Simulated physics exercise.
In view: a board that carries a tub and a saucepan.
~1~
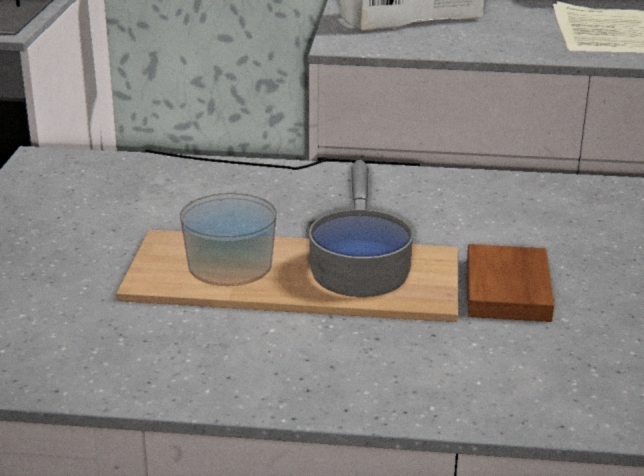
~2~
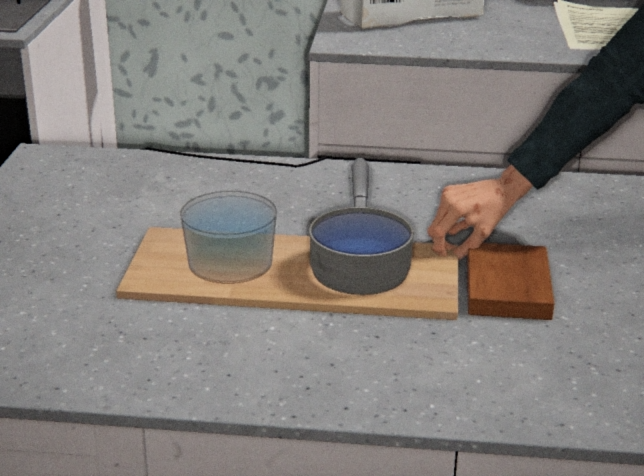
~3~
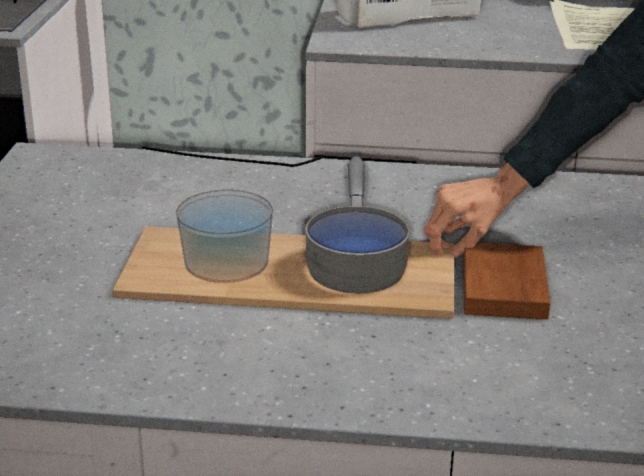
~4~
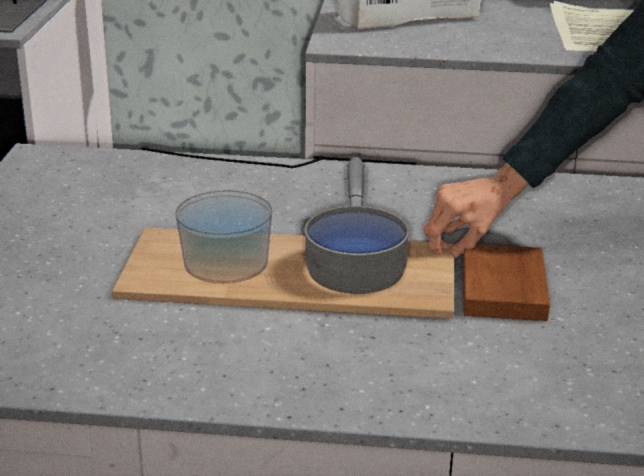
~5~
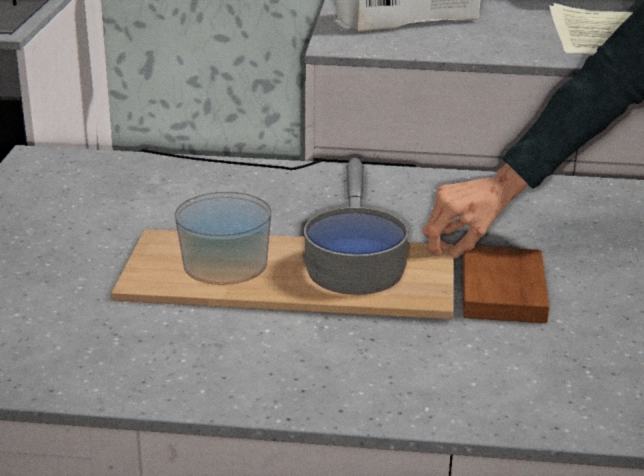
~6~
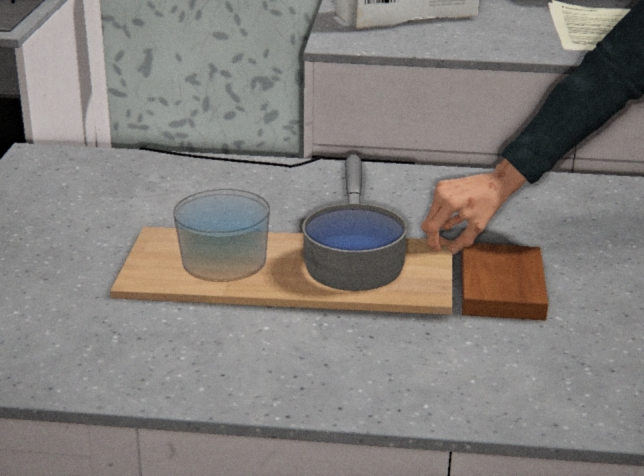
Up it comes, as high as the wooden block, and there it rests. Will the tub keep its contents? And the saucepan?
On the left the tub stays dry outside, on the right the saucepan stays dry outside.
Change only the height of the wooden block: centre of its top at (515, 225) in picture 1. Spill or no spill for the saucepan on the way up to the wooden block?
My call: Leaks.
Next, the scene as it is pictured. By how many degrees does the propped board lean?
About 4°.
Shortly, the board slopes by about 2°; tub, none is lost; saucepan, none is lost.
Then, the board slopes by about 5°; tub, none is lost; saucepan, none is lost.
At the finish, the board slopes by about 4°, resting on the wooden block; tub, none is lost; saucepan, none is lost.
